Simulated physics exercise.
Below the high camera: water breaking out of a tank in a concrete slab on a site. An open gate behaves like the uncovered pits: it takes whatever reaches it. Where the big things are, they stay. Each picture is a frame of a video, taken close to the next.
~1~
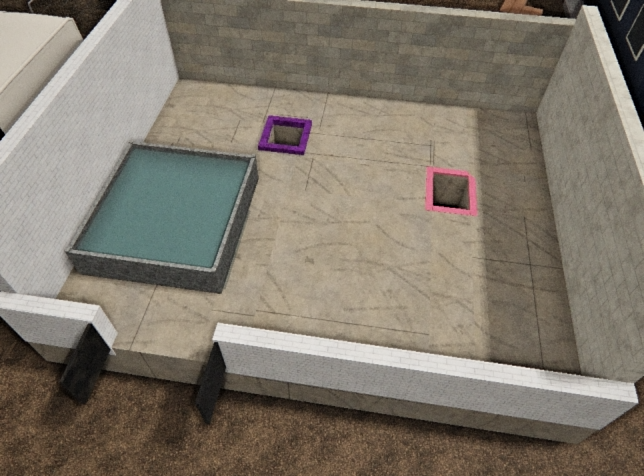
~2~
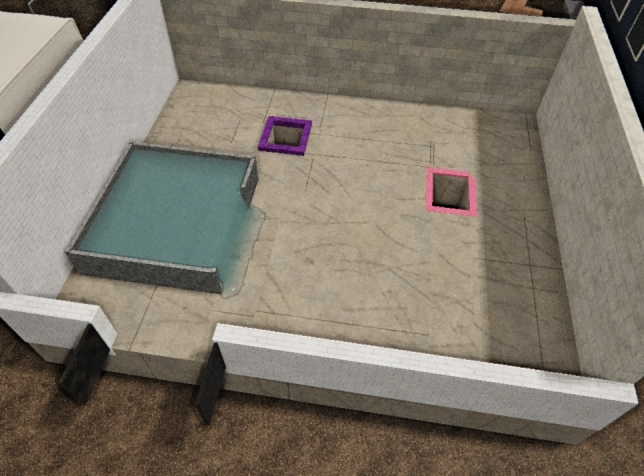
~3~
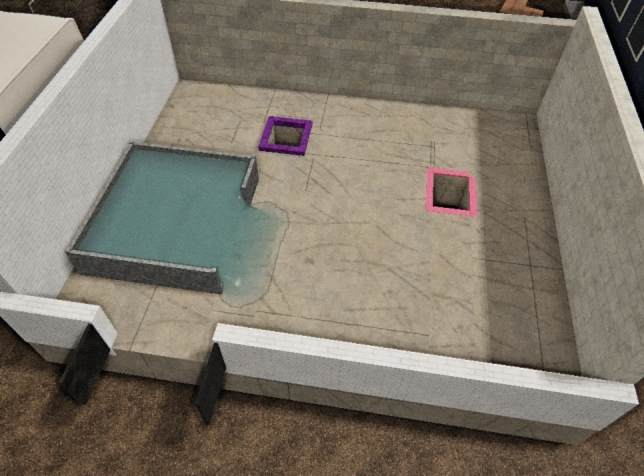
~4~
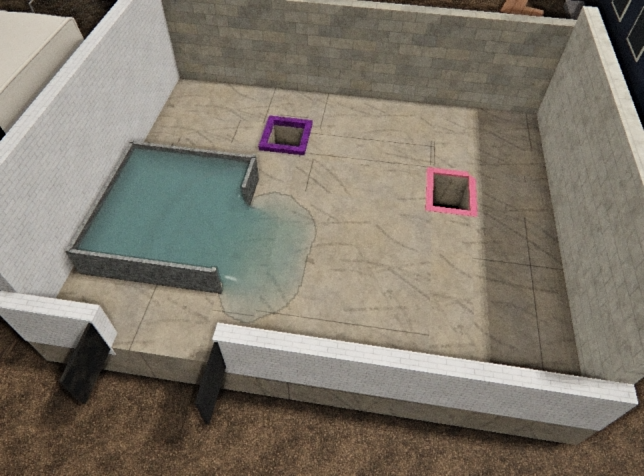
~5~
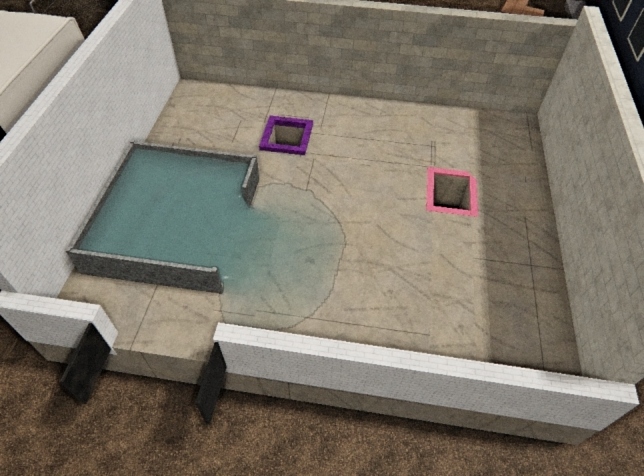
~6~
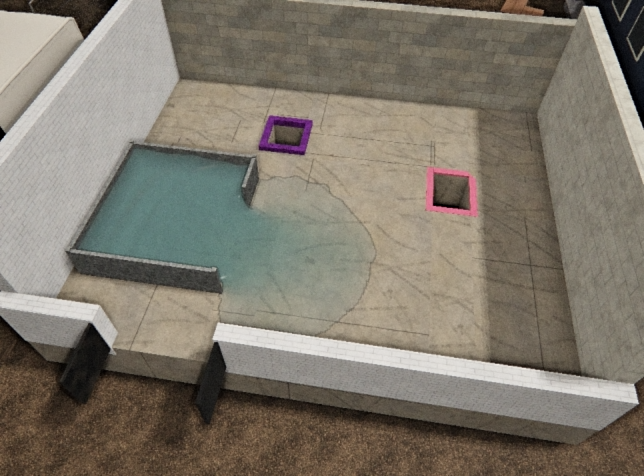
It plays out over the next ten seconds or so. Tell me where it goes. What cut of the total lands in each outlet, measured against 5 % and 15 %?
As I see it, the gate is a minor outlet here - below five per cent; the purple pit is a minor outlet here - below five per cent; the pink pit is a major outlet here - beyond fifteen per cent.
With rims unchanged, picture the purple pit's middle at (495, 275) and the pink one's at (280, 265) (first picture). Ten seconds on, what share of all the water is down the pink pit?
The pink pit takes 55 per cent.
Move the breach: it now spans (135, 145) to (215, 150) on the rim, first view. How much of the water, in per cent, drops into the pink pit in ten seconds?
Share recorded - pink: 8 %.
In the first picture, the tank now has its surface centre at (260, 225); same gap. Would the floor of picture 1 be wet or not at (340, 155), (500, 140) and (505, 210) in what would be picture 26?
Looking at all three, I'd call them bone dry, swamped, swamped.
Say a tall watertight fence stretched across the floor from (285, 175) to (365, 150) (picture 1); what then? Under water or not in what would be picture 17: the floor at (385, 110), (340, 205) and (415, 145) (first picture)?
Taking the three spots in the order asked, they are bone-dry, waterlogged and bone-dry.
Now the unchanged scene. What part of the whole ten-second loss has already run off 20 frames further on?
About 20 per cent.
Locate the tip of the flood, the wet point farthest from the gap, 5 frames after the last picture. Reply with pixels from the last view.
The farthest wet spot is near (492, 297).
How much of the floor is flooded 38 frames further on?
About 60 in a hundred.
A moment on, water covers 30 % of the floor; the gate 0 %, the purple pit 0 %, the pink pit 0 %.
Next, water covers 40 % of the floor; the gate 0 %, the purple pit 0 %, the pink pit 1 %.
Then, water covers 45 % of the floor; the gate 0 %, the purple pit 0 %, the pink pit 3 %.
Later, water covers 60 % of the floor; the gate 0 %, the purple pit 0 %, the pink pit 10 %.
In the end, water covers 85 % of the floor; the gate 1 %, the purple pit 0 %, the pink pit 18 %.
